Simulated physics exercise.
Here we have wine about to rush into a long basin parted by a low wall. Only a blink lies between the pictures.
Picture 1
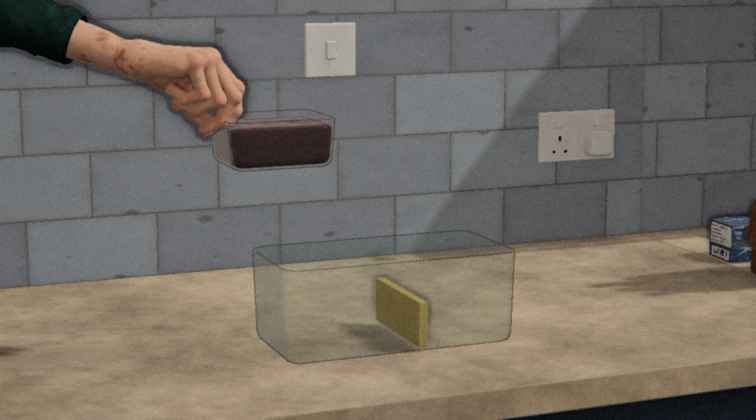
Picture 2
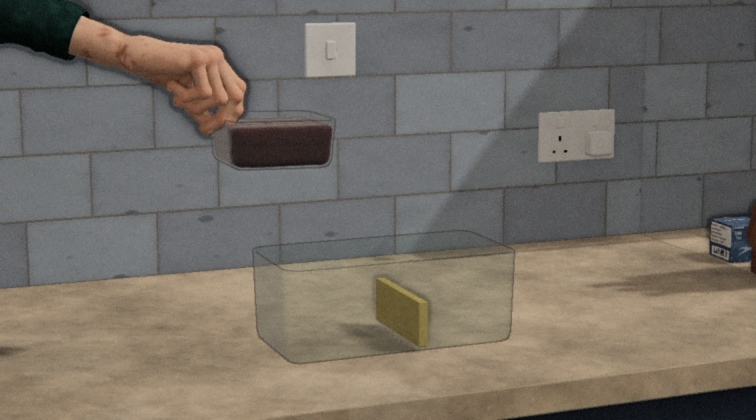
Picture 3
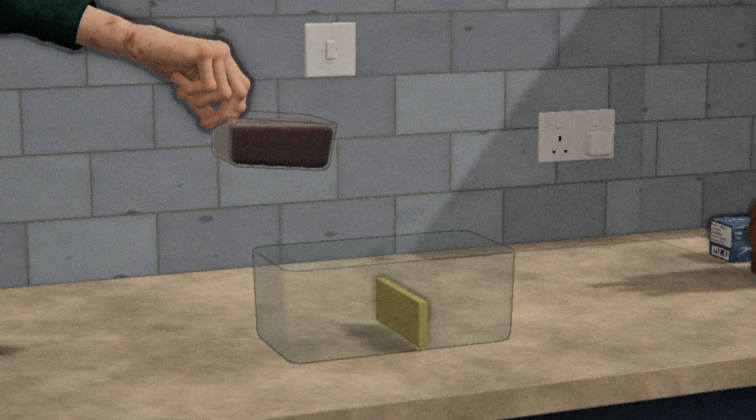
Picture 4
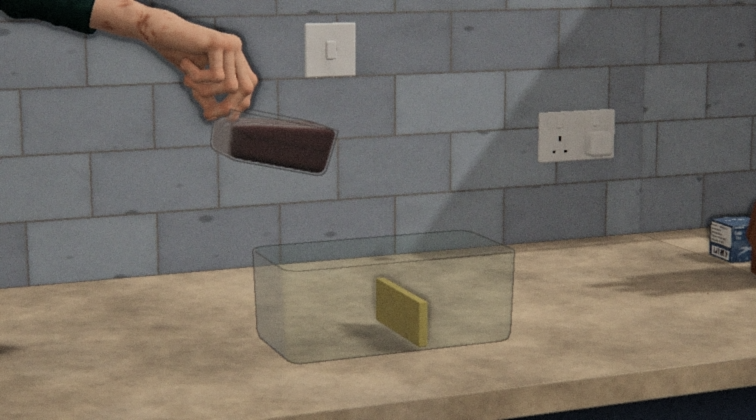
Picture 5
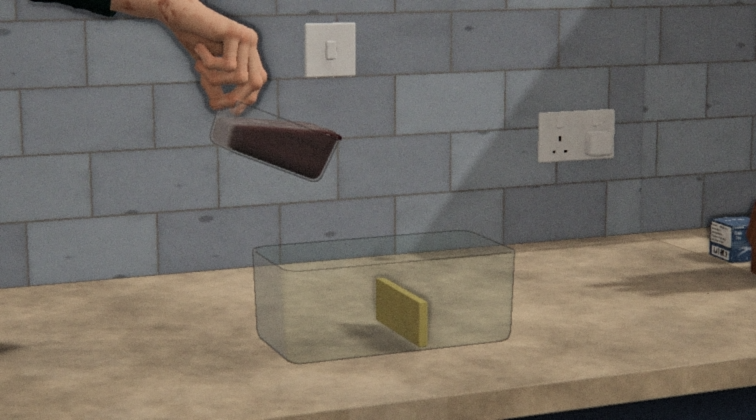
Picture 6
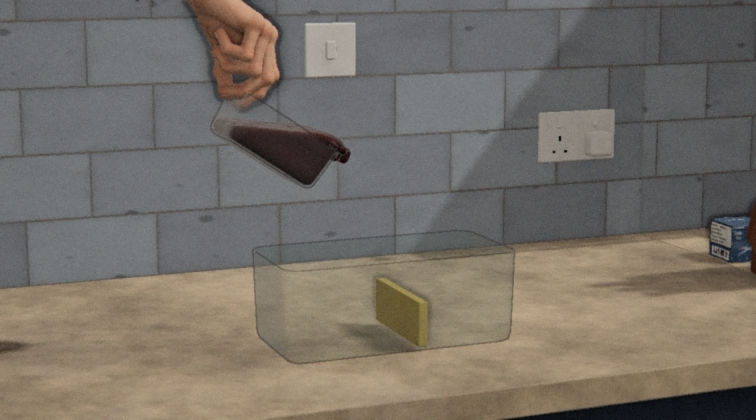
A hand in a dark green sleeve, at upper left, holds a small clear container of dark red wine and tilts it steadily down to the right. Below it, a long transparent basin with a low yellow wall inside sits on a beige worktop before grey-blue tiles, a switch and a socket. The still, slightly raised view shows the wine gathering at the right lip and beginning to bulge over it.
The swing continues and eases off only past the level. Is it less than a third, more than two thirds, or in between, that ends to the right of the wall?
It comes to less than a third.
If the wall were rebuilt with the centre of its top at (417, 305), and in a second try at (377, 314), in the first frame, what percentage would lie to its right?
Roughly 10 per cent, and 45 per cent.
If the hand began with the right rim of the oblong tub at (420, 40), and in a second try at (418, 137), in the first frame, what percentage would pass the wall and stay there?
About 80 and 90 per cent.
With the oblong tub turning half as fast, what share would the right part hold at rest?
Some 0 per cent.
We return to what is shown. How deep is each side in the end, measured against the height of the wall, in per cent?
Near 40 on the left, 0 on the right.
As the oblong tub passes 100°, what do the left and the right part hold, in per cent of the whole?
The left part 60 per cent, the right part 0.
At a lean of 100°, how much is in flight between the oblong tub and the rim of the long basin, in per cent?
Roughly 35 in a hundred.
A moment on, the oblong tub is tipped right over and 8 per cent is still to pour, 58 is left of the wall and 0 right of it.
Next, the oblong tub is tipped right over and 0 per cent is still to pour, 91 is left of the wall and 1 right of it.
Then the oblong tub is tipped right over and 0 per cent is still to pour, 94 is left of the wall and 3 right of it.
Later the oblong tub is tipped right over and 0 per cent is still to pour, 94 is left of the wall and 3 right of it.
At rest 94 per cent lies left of the wall, 3 right of it and 3 outside.
